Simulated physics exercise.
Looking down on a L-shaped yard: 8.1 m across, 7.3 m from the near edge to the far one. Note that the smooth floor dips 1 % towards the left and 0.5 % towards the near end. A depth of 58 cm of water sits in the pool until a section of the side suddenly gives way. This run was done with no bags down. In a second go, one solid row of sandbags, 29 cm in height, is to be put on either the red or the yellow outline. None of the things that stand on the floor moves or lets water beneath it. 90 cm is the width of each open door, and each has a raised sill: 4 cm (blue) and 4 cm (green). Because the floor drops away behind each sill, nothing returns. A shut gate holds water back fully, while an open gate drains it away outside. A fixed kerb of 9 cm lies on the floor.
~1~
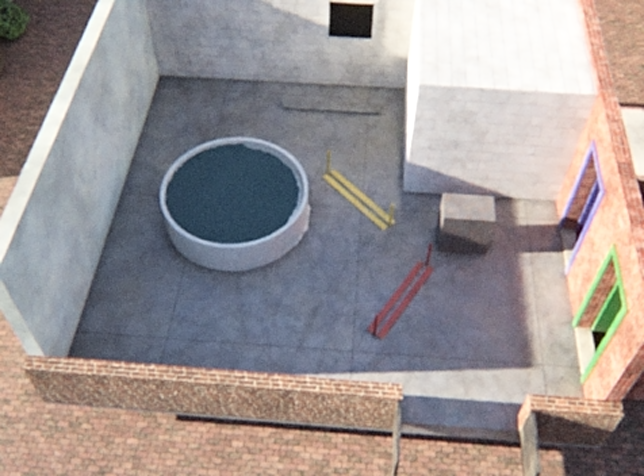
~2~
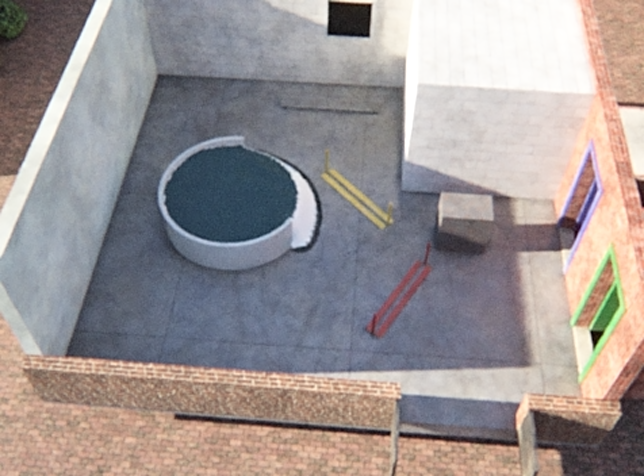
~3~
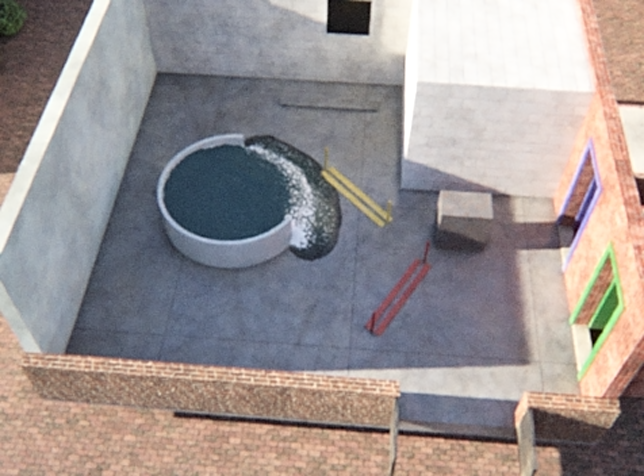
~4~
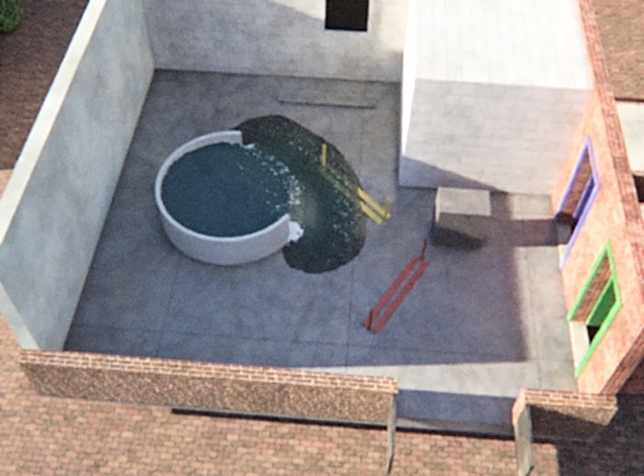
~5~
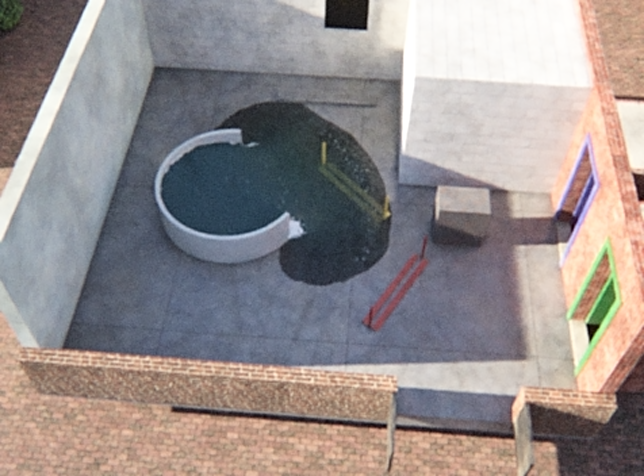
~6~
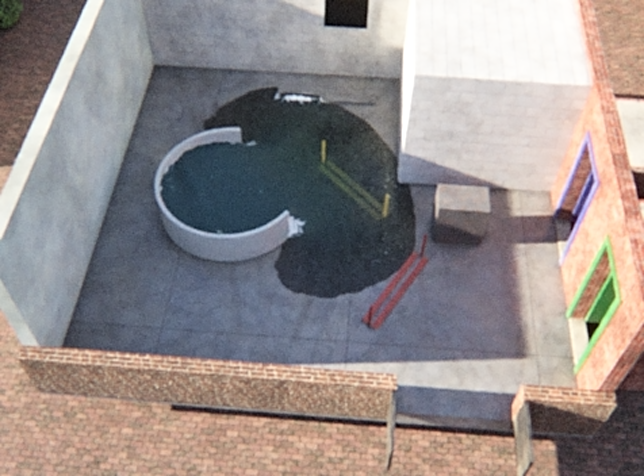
A walled yard with a smooth grey floor is seen from high above, with brick along its near edge. A round white-walled pool of dark water stands left of centre, with yellow and red outlines and a grey block to its right, and purple-edged and green-edged openings in the right wall. The pool's right side opens and water pours out, foaming, then spreads darkly rightward around the yellow outline.
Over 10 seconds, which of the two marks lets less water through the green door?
Red.
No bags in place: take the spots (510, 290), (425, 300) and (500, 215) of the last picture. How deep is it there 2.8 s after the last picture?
Around 2 cm, 4 cm and 5 cm.
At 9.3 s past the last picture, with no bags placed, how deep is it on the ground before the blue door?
1.0 cm.
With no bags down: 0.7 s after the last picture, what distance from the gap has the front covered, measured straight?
About 4.0 metres out.
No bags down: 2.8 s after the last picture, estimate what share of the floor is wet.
About 55 percent of the floor.
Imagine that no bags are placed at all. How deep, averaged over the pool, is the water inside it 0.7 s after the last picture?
Mean depth: About 32 cm.
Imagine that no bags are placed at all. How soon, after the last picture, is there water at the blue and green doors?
Blue door 1.6 seconds, green door 1.8 seconds.
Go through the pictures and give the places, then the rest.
In the first picture, the pool at (235, 192) is whole and still, 58 cm deep.
In the second picture, water pours out at (297, 185) and has run 1.3 m, to (303, 248); typically 7 cm deep outside, 58 cm at the pool's back.
In the third picture, water pours out at (296, 184) and has run 1.6 m, to (315, 255); typically 9 cm deep outside, 58 cm at the pool's back.
In the fourth picture, water pours out at (294, 182) and has run 1.9 m, to (325, 266); typically 7 cm deep outside, 58 cm at the pool's back.
In the fifth picture, water pours out at (294, 181) and has run 2.3 m, to (338, 277); typically 5 cm deep outside, 58 cm at the pool's back.
In the sixth picture, water pours out at (293, 179) and has run 2.6 m, to (402, 260); typically 4 cm deep outside, 56 cm at the pool's back.
Then, 0.7 s after the last picture water covers 40 % of the floor and is deepest (25 cm) near (397, 177) in the run without bags; in at the green door, 0 L with no bags, 0 L with the row on red, 0 L on yellow.
Then, 1.5 s after the last picture water covers 45 % of the floor and is deepest (40 cm) near (399, 81) in the run without bags; in at the green door, 0 L with no bags, 0 L with the row on red, 0 L on yellow.
Then, 2.8 s after the last picture water covers 55 % of the floor and is deepest (26 cm) near (399, 81) in the run without bags; in at the green door, 7 L with no bags, 0 L with the row on red, 25 L on yellow.
Then, 5.3 s after the last picture water covers 75 % of the floor and is deepest (18 cm) near (149, 84) in the run without bags; in at the green door, 16 L with no bags, 2 L with the row on red, 59 L on yellow.
Then, 9.3 s after the last picture water covers 95 % of the floor and is deepest (14 cm) near (55, 371) in the run without bags; in at the green door, 20 L with no bags, 4 L with the row on red, 61 L on yellow.
